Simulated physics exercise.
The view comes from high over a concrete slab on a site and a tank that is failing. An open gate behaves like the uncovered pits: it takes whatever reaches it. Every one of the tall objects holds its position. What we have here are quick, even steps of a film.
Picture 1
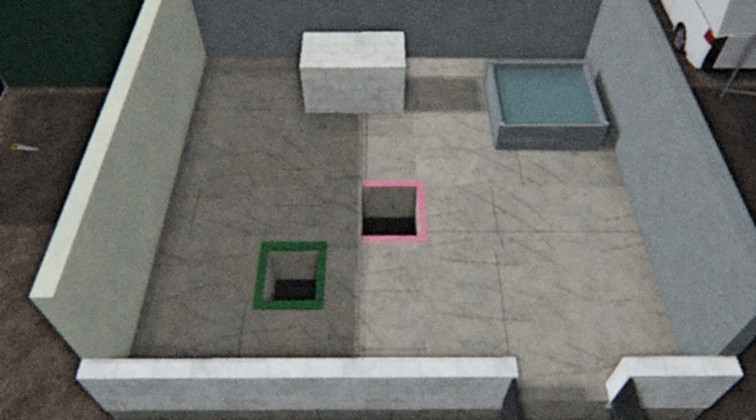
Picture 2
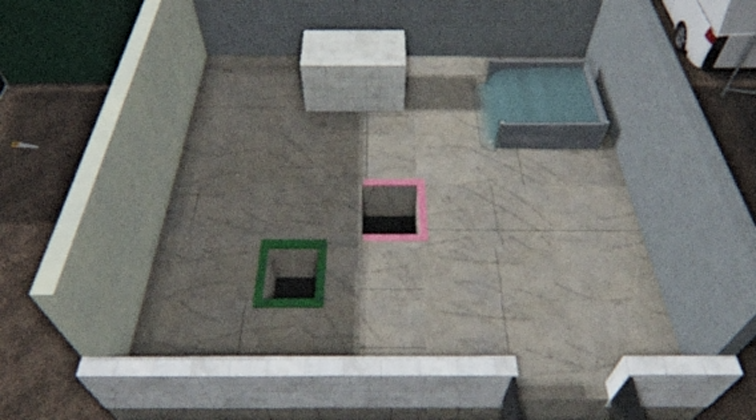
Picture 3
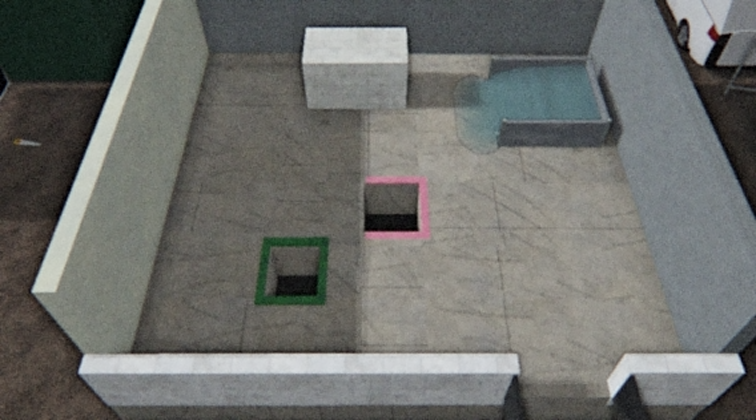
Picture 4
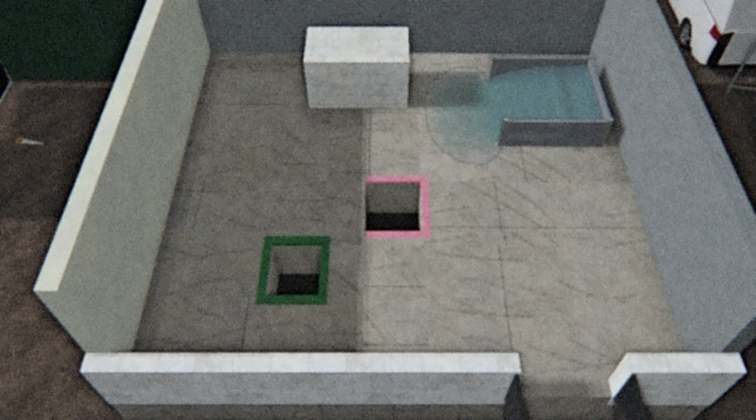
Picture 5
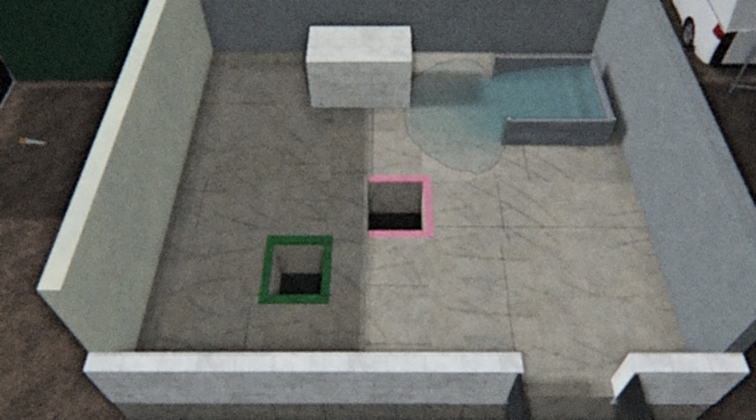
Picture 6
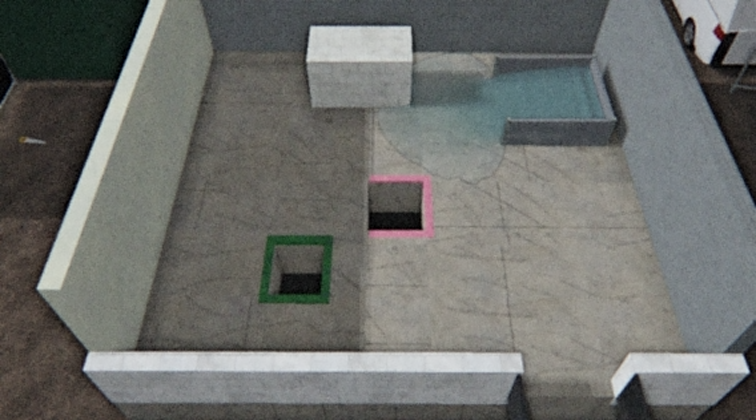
The clip opens on a walled concrete slab with a pale block, two square pits edged in green and pink, and a water-filled tank at the upper right. The tank's left side opens and water pours out, then spreads leftward across the floor in a thin, widening sheet toward the block.
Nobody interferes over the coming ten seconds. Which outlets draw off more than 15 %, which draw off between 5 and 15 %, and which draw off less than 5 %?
It goes like this: The gate draws off less than 5 %; the green pit draws off less than 5 %; the pink pit draws off more than 15 %.
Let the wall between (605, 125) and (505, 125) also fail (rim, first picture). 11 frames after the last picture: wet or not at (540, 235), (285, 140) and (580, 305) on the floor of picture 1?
Going point by point: Waterlogged, left unwetted, waterlogged.
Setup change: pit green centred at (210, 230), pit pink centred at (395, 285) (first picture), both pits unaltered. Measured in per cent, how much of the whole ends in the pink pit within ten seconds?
The pink pit receives 8 per cent.
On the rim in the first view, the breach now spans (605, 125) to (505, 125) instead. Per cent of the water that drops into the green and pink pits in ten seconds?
Out of every hundred parts, green takes 0 and pink takes 8.
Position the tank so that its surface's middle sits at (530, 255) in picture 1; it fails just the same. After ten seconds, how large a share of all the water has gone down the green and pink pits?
So green takes 20 % and pink takes 25 %.
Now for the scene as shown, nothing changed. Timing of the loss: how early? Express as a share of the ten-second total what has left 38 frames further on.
Around 65 percent.
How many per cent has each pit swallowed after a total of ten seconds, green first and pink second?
Around 0 percent for the first, around 18 percent for the second.
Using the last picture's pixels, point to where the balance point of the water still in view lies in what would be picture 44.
About (361, 140).
A moment on, water covers 20 % of the floor; the gate 0 %, the green pit 0 %, the pink pit 0 %.
Next, water covers 30 % of the floor; the gate 0 %, the green pit 0 %, the pink pit 3 %.
Then, water covers 45 % of the floor; the gate 0 %, the green pit 0 %, the pink pit 7 %.
Later, water covers 55 % of the floor; the gate 0 %, the green pit 0 %, the pink pit 12 %.
In the end, water covers 75 % of the floor; the gate 0 %, the green pit 0 %, the pink pit 19 %.
